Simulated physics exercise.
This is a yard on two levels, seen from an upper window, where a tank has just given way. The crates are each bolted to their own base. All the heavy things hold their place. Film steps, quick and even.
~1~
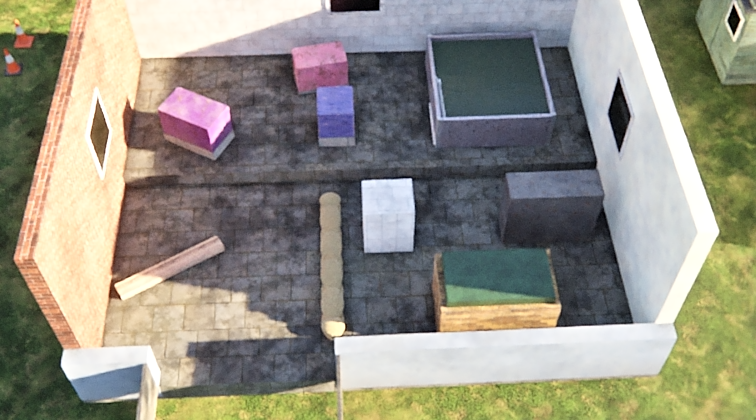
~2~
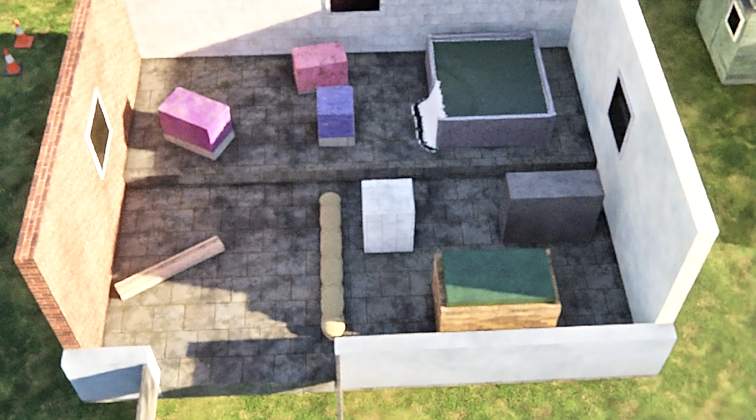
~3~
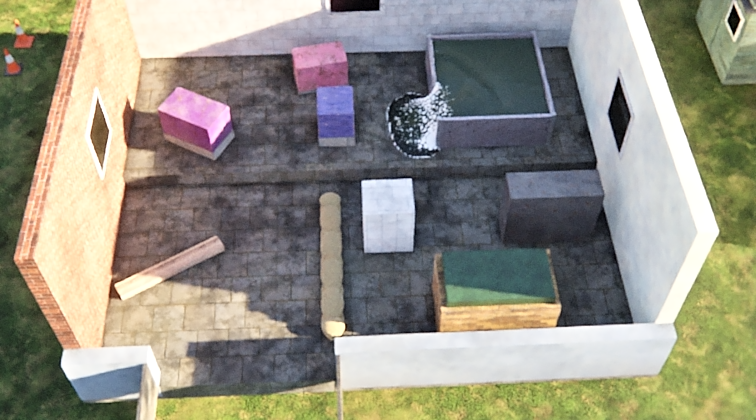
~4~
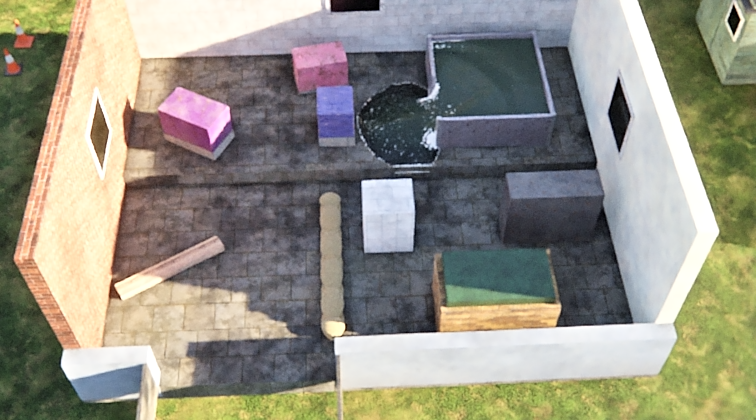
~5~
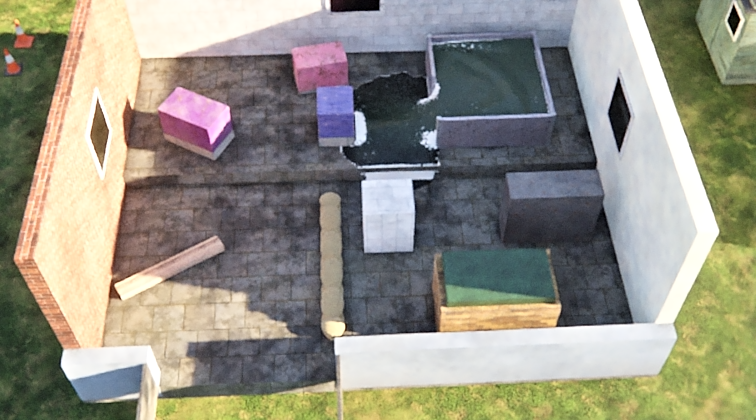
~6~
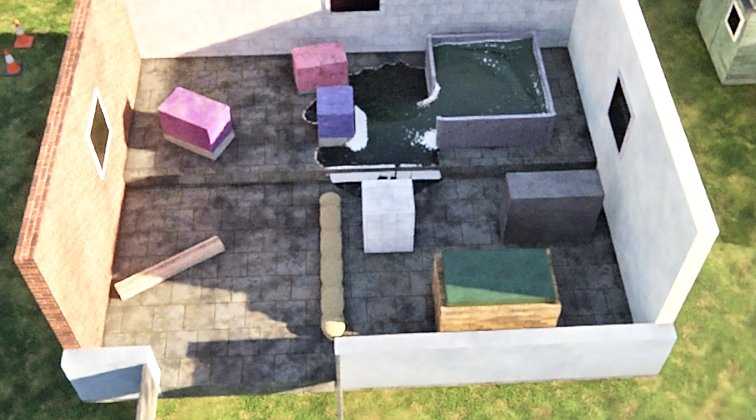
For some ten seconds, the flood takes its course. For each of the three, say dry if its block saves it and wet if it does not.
Purple crate: Dry; blue crate: Wet; pink crate: Wet.
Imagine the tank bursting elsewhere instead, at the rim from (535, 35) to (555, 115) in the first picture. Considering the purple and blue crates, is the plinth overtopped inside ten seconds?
The purple one is not reached; the blue one is not reached.
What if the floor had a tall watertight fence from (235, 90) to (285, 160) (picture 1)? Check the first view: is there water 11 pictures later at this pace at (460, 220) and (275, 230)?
As listed: Not flooded, under water.
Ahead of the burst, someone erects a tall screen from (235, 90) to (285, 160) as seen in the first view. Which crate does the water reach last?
My answer: The one in purple.
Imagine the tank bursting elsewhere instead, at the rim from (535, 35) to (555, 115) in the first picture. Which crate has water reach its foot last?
It's the purple one.
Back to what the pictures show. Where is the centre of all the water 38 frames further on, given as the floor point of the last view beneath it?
(369, 164).
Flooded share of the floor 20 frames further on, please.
It comes to roughly 55 in a hundred.
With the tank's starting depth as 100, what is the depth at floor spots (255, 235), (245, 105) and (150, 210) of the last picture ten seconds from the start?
About 10, 6, 8 %.
A moment on, water covers 15 % of the floor; the purple crate not reached, the blue crate water round its plinth, the pink crate water round its plinth.
Next, water covers 35 % of the floor; the purple crate water round its plinth, the blue crate water round its plinth, the pink crate water round its plinth.
Then, water covers 55 % of the floor; the purple crate water round its plinth, the blue crate water round its plinth, the pink crate water round its plinth.
Later, water covers 80 % of the floor; the purple crate water round its plinth, the blue crate water round its plinth, the pink crate water round its plinth.
In the end, water covers 90 % of the floor; the purple crate stayed above the water, the blue crate was topped, the pink crate was topped.
